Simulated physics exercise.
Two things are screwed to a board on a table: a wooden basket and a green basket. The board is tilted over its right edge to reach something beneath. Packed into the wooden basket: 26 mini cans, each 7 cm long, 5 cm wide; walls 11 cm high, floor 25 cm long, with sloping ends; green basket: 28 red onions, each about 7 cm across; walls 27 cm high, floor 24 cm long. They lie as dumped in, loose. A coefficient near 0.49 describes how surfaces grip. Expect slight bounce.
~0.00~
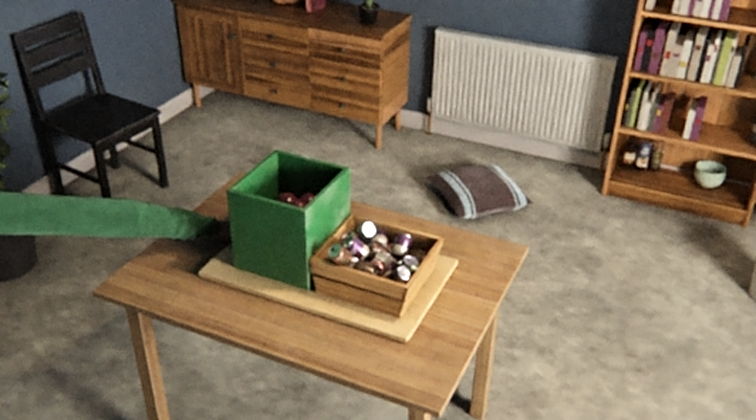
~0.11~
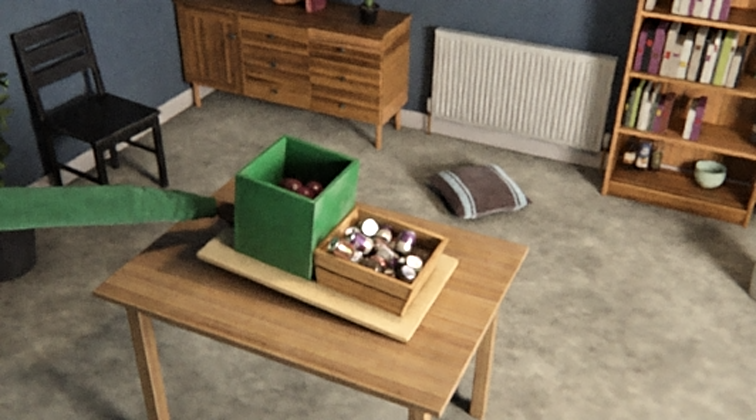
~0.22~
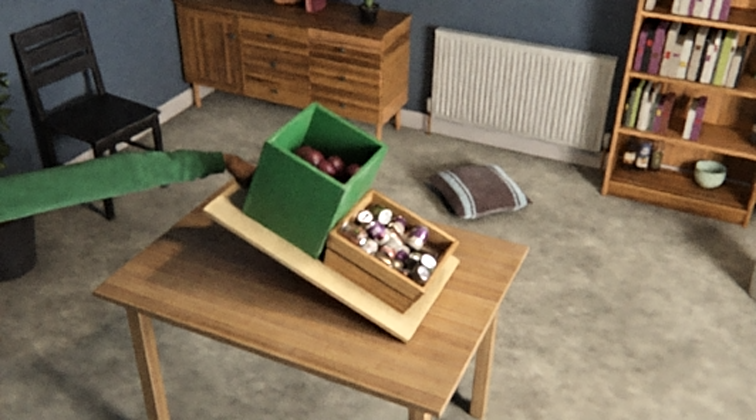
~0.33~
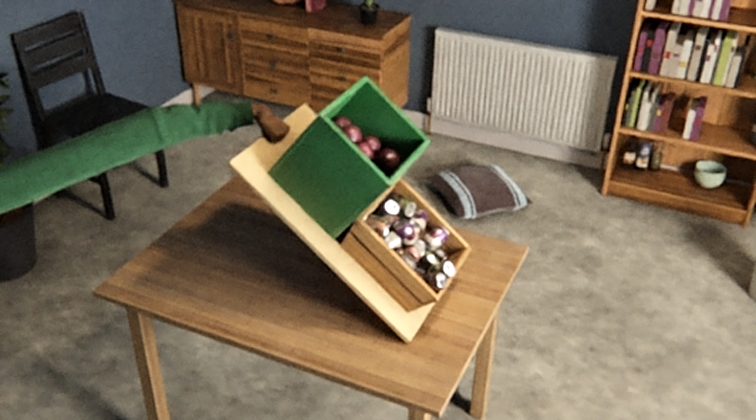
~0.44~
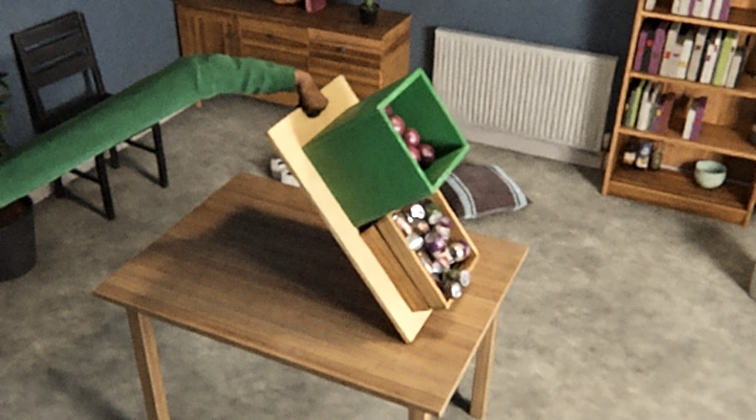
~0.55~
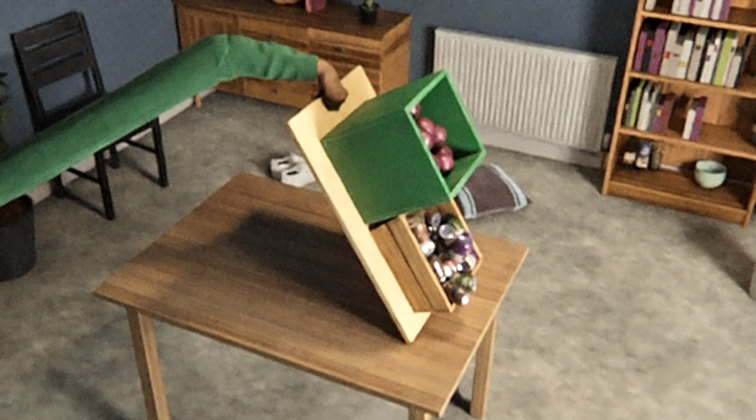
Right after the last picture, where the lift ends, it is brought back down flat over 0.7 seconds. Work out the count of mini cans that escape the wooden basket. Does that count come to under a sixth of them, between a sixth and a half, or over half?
Bet it keeps from half to five-sixths of them inside.
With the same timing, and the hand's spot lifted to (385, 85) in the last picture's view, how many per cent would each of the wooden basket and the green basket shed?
In that setup the wooden basket sheds 60 per cent of its load, while the green basket sheds 60 per cent.
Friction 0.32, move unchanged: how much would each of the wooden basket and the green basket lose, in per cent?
Then the wooden basket sheds 30 per cent, while the green basket sheds 10 per cent.
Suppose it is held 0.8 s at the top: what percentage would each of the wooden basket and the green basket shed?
Wooden basket 40%, green basket 0%.
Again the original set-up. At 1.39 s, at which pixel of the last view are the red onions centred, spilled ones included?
I'd put it close to (305, 233).
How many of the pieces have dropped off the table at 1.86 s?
The number is close to 6.
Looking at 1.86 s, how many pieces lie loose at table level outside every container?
Around 4 of them.
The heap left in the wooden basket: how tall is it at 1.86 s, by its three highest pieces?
Height: About 11 cm.
After 0.76 s, tilt 46°; 4 of 26 out of the wooden basket and 1 of 28 out of the green basket.
After 1.02 s, tilt 15°; 8 of 26 out of the wooden basket and 3 of 28 out of the green basket.
After 1.39 s, tilt 0°; 8 of 26 out of the wooden basket and 3 of 28 out of the green basket.
When it is over (at 1.86 s), 8 of 26 out of the wooden basket and 3 of 28 out of the green basket. Asked share, 8 of 26, 31 per cent.
